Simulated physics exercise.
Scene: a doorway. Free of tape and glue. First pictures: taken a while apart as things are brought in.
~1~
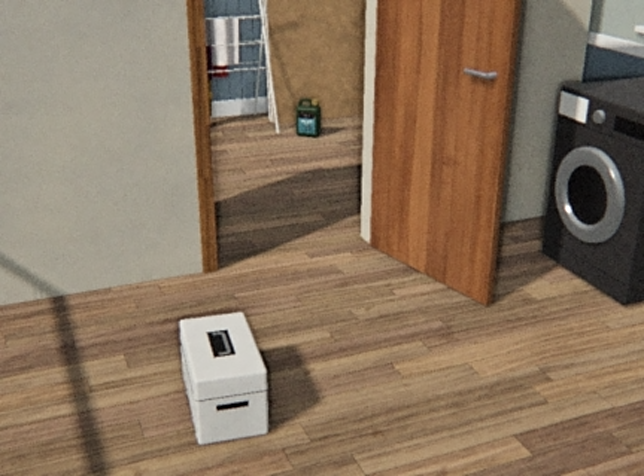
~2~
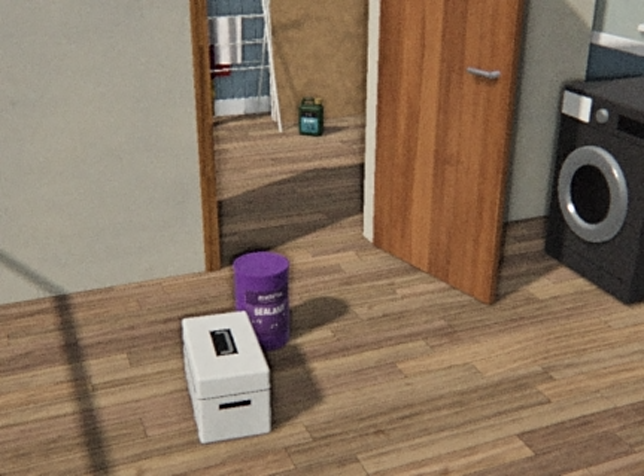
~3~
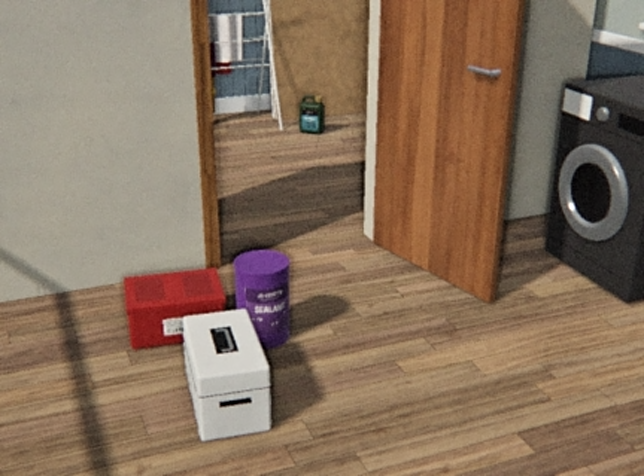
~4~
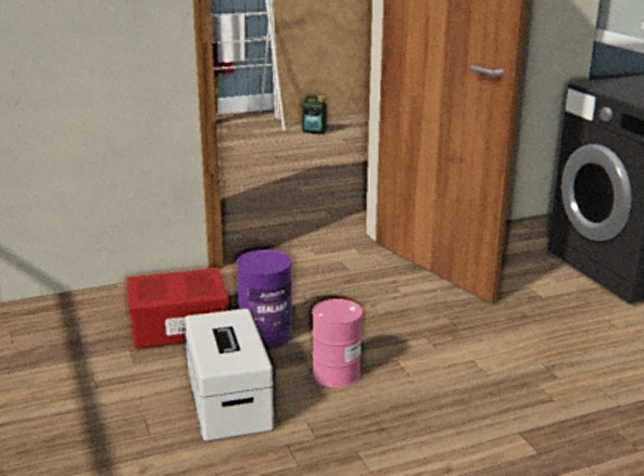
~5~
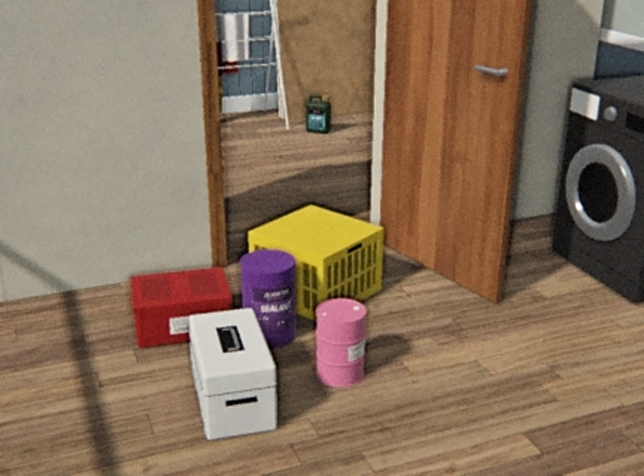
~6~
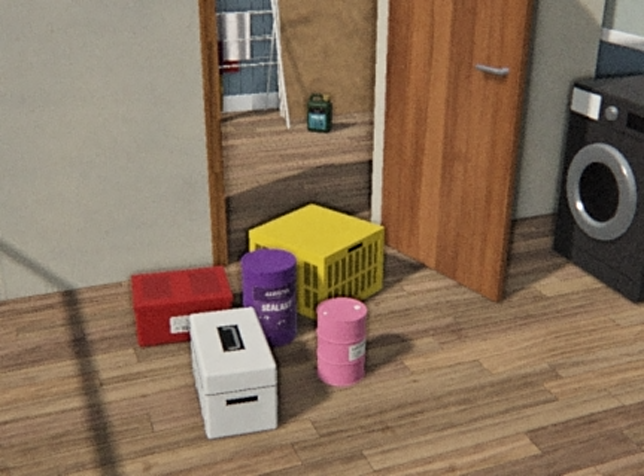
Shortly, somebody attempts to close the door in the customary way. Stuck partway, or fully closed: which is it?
Stuck partway.
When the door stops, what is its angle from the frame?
Around 65 degrees.
Then, 0.40 s later than the last frame, open by 97°.
Then, 0.70 s later than the last frame, open by 84°.
Then, 0.90 s later than the last frame, open by 73°.
Then, 1.10 s later than the last frame, open by 66°.
When it is over, open by 65°; all 5 as before. End places, in pixels of the last picture, yellow chest near (314, 261).
